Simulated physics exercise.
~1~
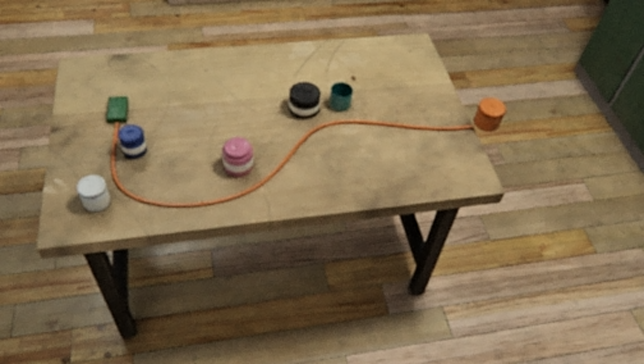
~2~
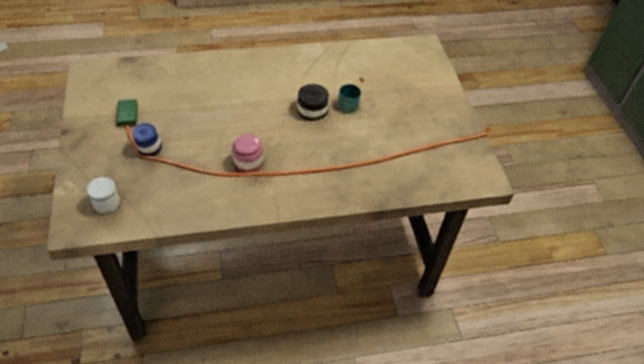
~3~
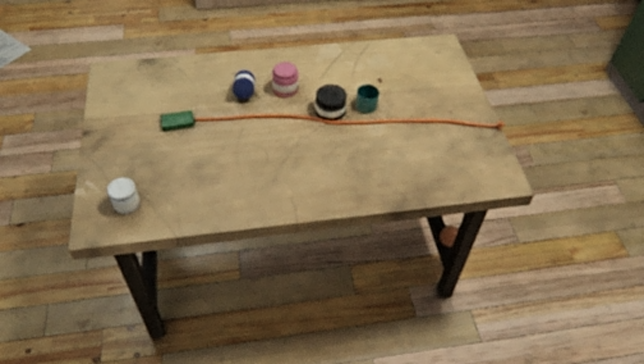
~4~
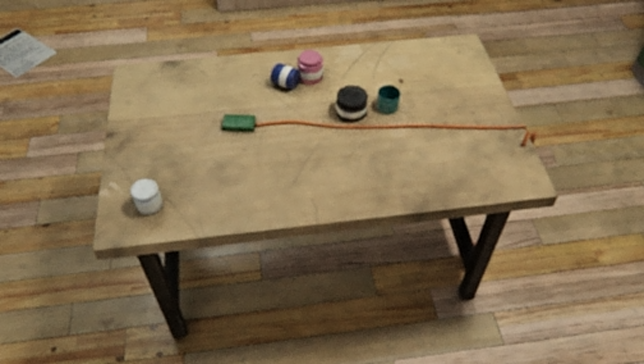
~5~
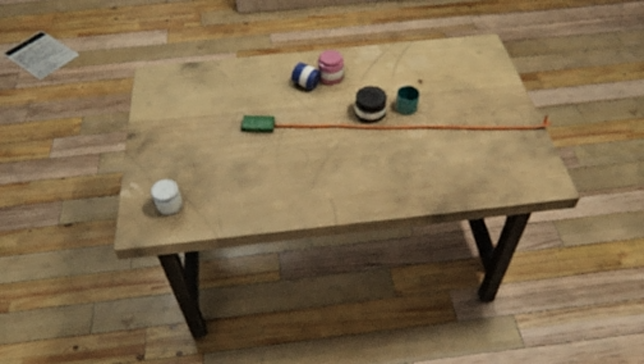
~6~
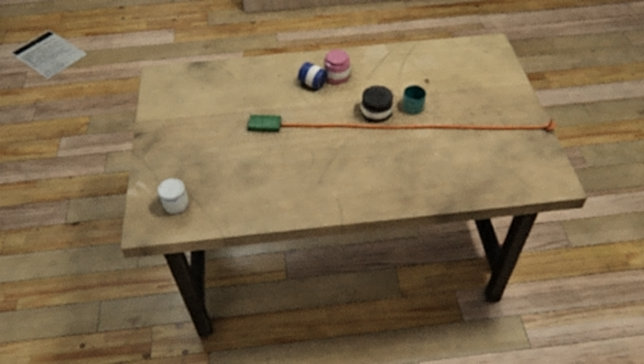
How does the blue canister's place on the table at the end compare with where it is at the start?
At the start the blue canister stands near the left side of the table, just by the green phone. By the end it is farther right and closer to the back edge, lying on its side next to the pink jar.
We see an orange speaker drop off the right edge of a wooden table, its cable straightening and sweeping a blue canister and pink jar toward the back as the green phone slides right. The blue canister ends tipped over beside the pink jar, with the cable stretched across the tabletop.
